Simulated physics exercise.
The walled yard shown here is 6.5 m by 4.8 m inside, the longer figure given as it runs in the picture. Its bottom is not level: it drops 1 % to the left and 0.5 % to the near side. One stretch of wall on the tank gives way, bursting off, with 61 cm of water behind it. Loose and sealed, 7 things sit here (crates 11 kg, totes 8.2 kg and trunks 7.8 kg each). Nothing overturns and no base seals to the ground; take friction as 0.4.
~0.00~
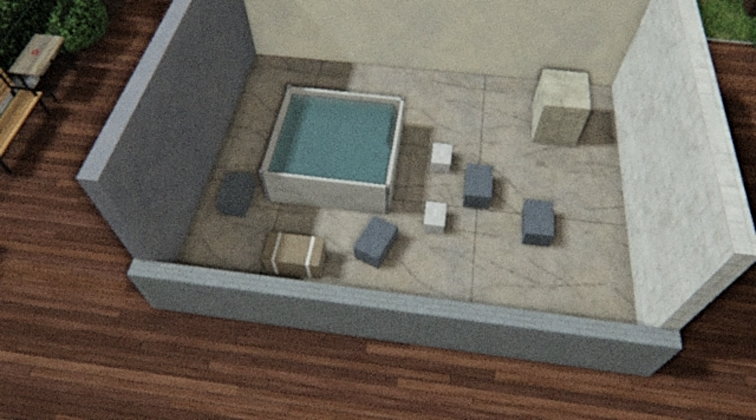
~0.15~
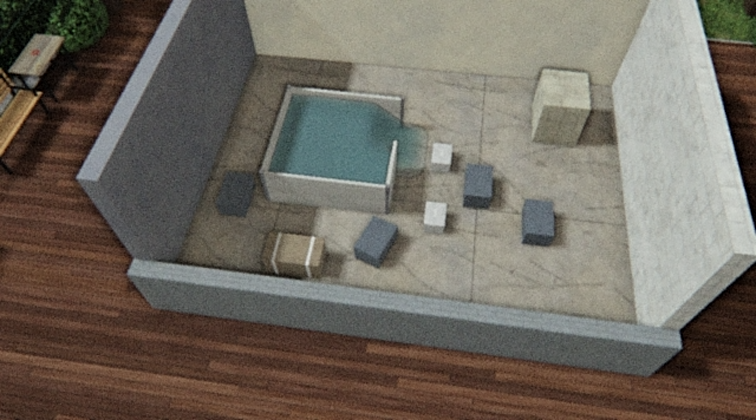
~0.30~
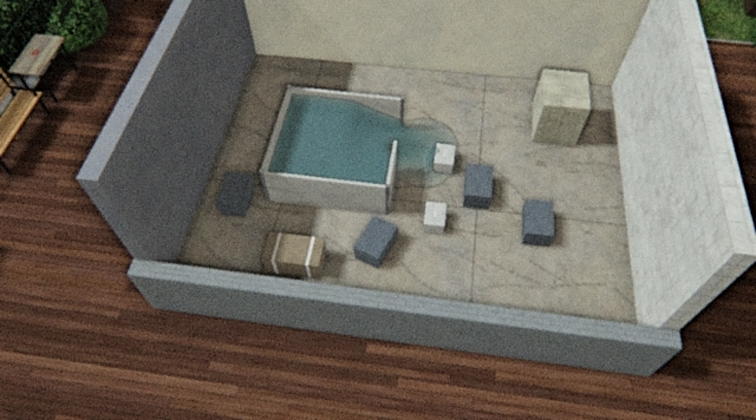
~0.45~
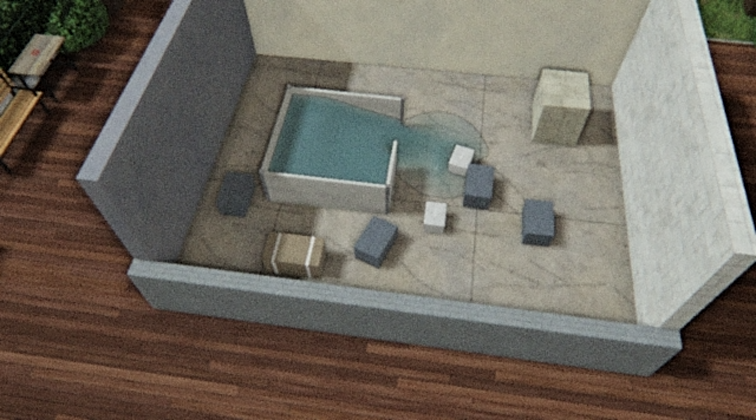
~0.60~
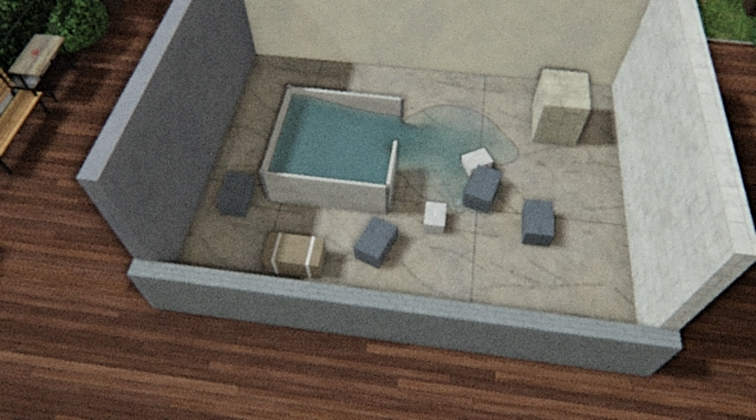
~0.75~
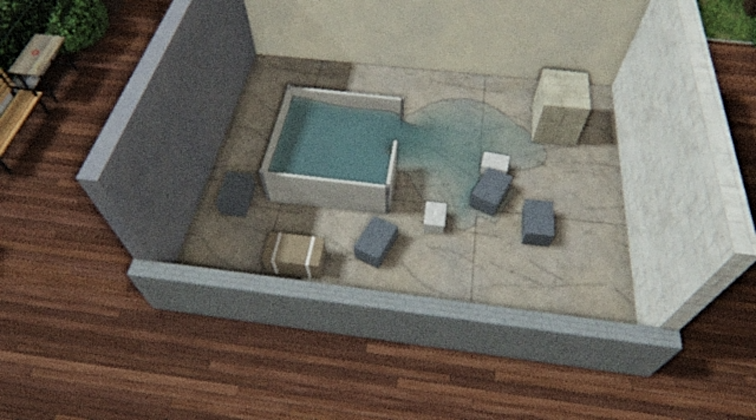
We see a walled yard with a water-filled tank whose right side opens, letting water spread rightward across the floor; a small white box slides right, then a dark grey box beside it shifts and turns slightly.
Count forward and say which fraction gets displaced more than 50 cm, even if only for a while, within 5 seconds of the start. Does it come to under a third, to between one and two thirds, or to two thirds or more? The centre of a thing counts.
Looks like the portion will come out in the mid band.
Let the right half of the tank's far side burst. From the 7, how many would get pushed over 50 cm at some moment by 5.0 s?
Count: 1.
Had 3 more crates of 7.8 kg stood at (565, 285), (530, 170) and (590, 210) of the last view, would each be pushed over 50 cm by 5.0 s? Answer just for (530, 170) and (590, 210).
Taking them in order: Above the mark and above the mark.
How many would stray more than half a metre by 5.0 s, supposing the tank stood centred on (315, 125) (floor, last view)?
3.
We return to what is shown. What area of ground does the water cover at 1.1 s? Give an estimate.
I'd estimate close to 9.5 m2.
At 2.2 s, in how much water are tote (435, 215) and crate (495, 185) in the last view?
Roughly 0 and 6 cm.
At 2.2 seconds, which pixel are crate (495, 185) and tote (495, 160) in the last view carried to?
First one near (598, 228), second near (624, 210).
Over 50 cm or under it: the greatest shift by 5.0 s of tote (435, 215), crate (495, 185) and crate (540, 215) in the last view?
Listed in sequence: Lower; higher; higher for the last.
After 1.1 s 2 of 7 are over 50 cm from their spots; 0 afloat.
After 2.2 s 3 of 7 are over 50 cm from their spots; 2 afloat.
After 3.5 s 3 of 7 are over 50 cm from their spots; 3 afloat.
After 5.0 s 3 of 7 are over 50 cm from their spots, and 3 have been at some point; 3 afloat.
